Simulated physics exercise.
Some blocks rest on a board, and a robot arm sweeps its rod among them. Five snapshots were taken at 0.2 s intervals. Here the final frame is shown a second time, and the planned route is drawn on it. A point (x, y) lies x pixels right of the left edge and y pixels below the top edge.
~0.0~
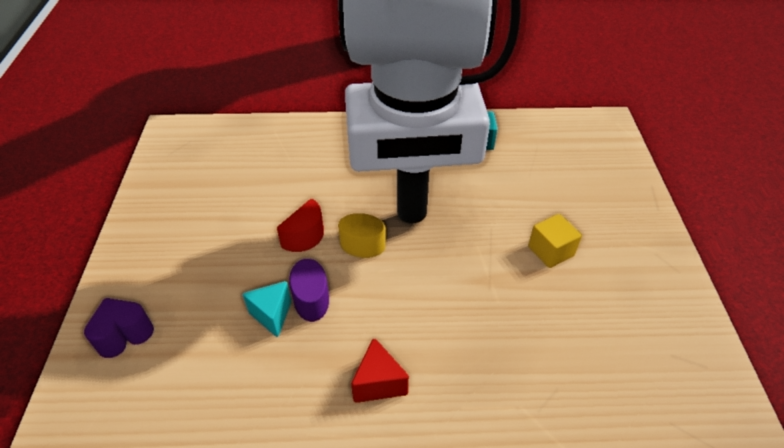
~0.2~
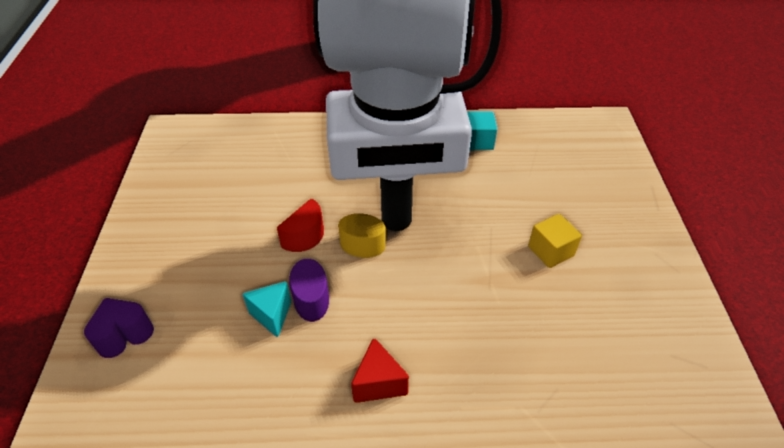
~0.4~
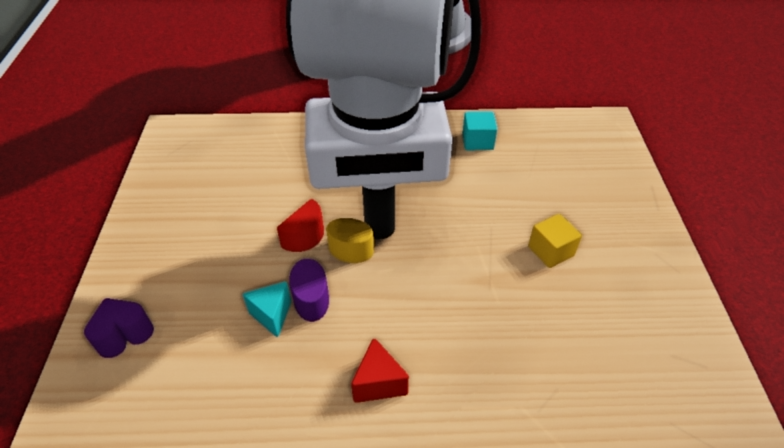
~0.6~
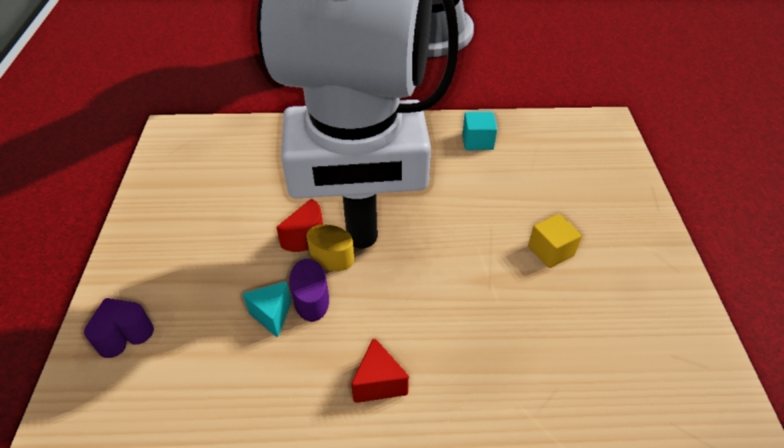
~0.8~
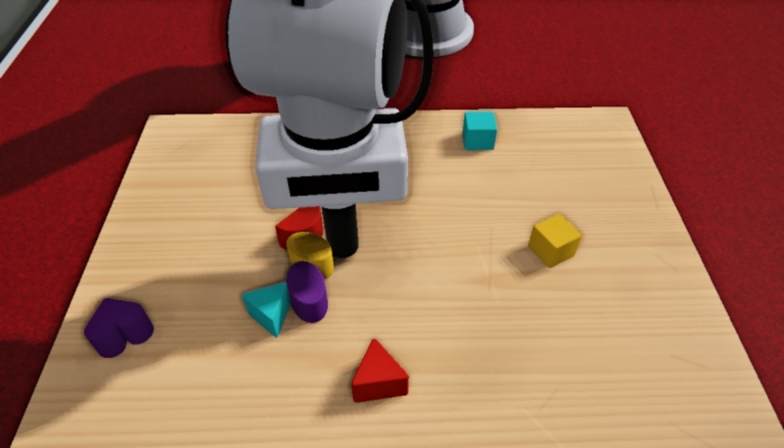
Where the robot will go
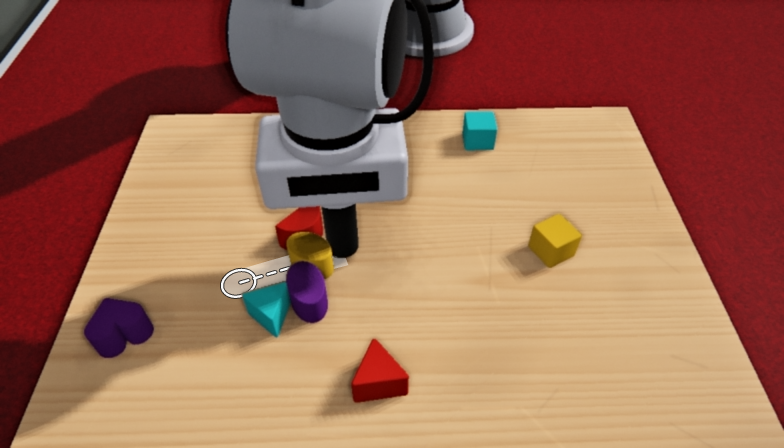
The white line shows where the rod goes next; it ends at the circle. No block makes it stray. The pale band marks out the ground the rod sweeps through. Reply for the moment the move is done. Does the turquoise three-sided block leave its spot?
Yes, I think so.
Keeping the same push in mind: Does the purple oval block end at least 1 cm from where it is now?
Yes, it checks out.
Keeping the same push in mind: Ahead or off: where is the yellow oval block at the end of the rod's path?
My answer is that the yellow oval block is still ahead.
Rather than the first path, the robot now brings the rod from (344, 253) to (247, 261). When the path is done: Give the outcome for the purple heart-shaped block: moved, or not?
The push misses it.
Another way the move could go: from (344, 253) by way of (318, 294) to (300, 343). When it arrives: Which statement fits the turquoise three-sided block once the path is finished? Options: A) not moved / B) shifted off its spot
Correct choice: B.
Path on the board, from (344, 253) directly to (239, 283).
What follows on the original path. One third of the way, rod at (308, 256); turquoise three-sided block at (253, 310), turned 20° clockwise; purple oval block at (295, 288), turned 50° anticlockwise; yellow oval block at (272, 258).
Two thirds of the way, rod at (271, 266); turquoise three-sided block at (253, 310), turned 25° clockwise; purple oval block at (295, 288), turned 50° anticlockwise; yellow oval block at (234, 272), turned 25° anticlockwise.
At the end, rod at (236, 276); turquoise three-sided block at (253, 310), turned 25° clockwise; red half-round block in place; purple oval block at (295, 288), turned 50° anticlockwise; yellow oval block at (199, 286), turned 30° anticlockwise.
